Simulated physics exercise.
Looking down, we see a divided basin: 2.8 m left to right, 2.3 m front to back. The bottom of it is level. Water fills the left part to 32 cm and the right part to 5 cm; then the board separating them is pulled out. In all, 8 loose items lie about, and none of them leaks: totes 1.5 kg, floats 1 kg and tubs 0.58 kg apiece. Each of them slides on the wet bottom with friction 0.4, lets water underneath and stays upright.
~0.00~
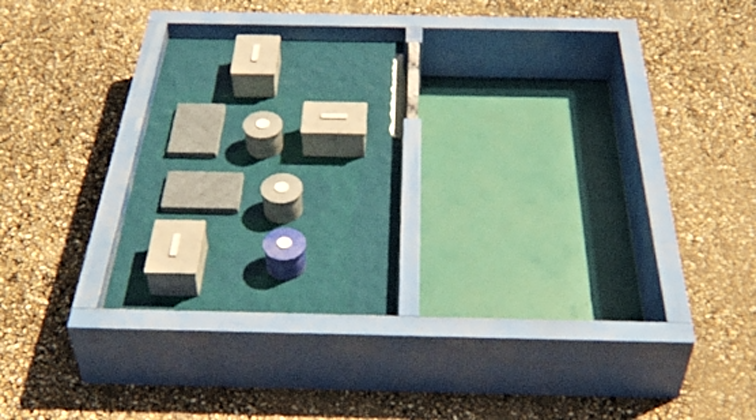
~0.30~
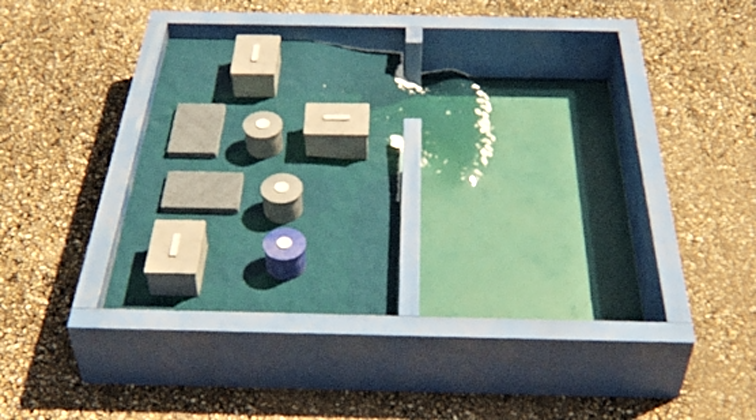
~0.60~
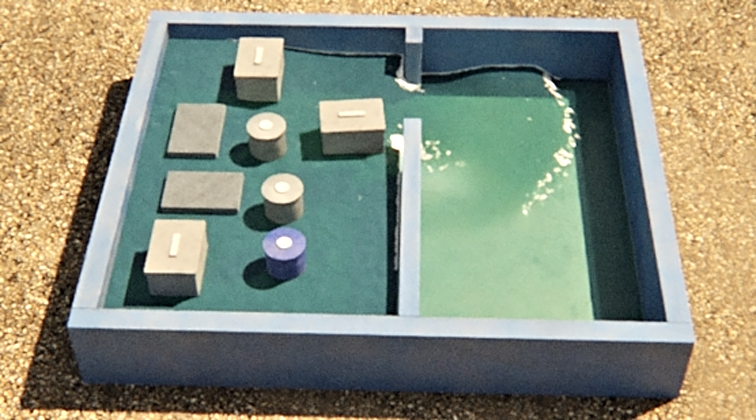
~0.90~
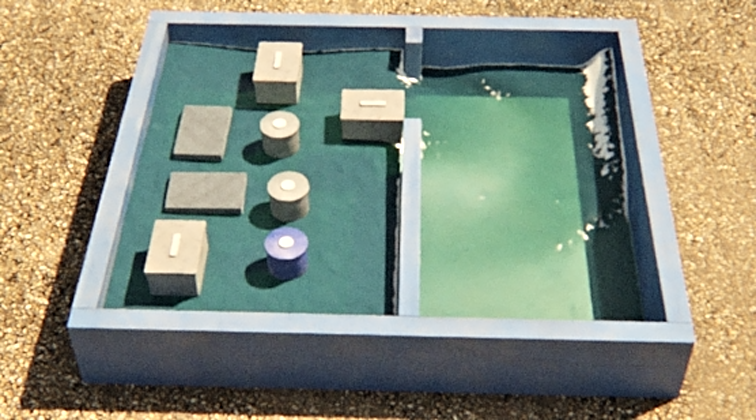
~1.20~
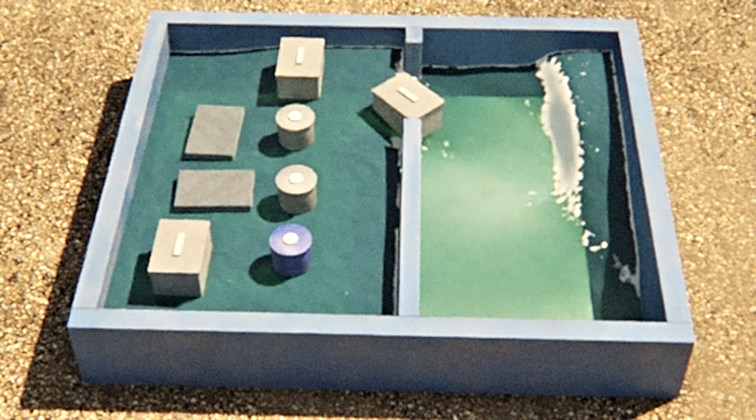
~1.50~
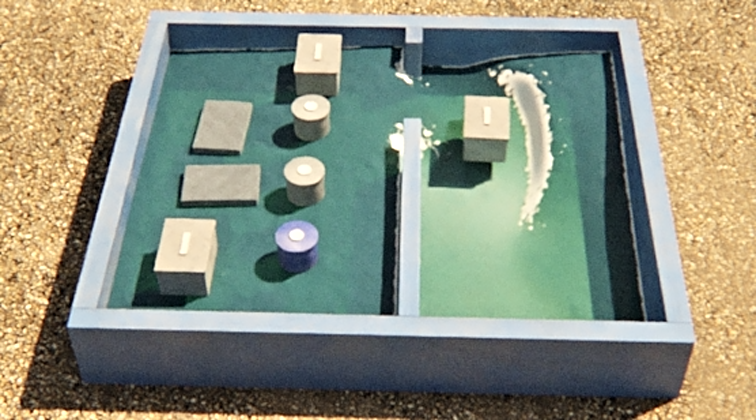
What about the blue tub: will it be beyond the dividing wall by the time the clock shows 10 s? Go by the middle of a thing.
Looks like it stays this side of the divider.
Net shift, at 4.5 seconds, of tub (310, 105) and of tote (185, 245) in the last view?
Net displacement, in order: 200 cm; 20 cm.
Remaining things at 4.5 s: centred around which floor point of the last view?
Close to pixel (373, 208).
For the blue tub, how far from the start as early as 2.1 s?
Displacement near 20 cm.
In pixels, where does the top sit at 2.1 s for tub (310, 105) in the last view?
It ends up close to (336, 91).
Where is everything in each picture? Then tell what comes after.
The blue tub at (284, 244), afloat; 32 cm deep round most things; 0 of 8 have shifted, in the first picture.
The blue tub at (284, 244) floats; about 1240 L in view; 0 of 8 have shifted, in the second picture.
The blue tub at (284, 244) floats; 32 cm deep round most things; 1 of 8 have shifted, in the third picture.
The blue tub at (286, 243) floats; 30 cm deep round most things; 4 of 8 have shifted, in the fourth picture.
The blue tub at (291, 240), afloat, 6 cm from its start; 28 cm deep round most things; 7 of 8 have shifted, in the fifth picture.
The blue tub at (297, 236), afloat, 11 cm from its start; about 1240 L in view; 8 of 8 have shifted, in the sixth picture.
After 2.1 s the blue tub is near (300, 228), 0.2 m from its start, afloat; 1 of 8 are over the mark; 8 afloat.
After 4.5 s the blue tub is near (307, 217), 0.3 m from its start, afloat; 3 of 8 are over the mark; 8 afloat.
After 7.0 s the blue tub is near (308, 230), 0.2 m from its start, afloat; 3 of 8 are over the mark; 8 afloat.
After 10.0 s the blue tub is near (323, 213), 0.4 m from its start, afloat; 4 of 8 are over the mark; 8 afloat.
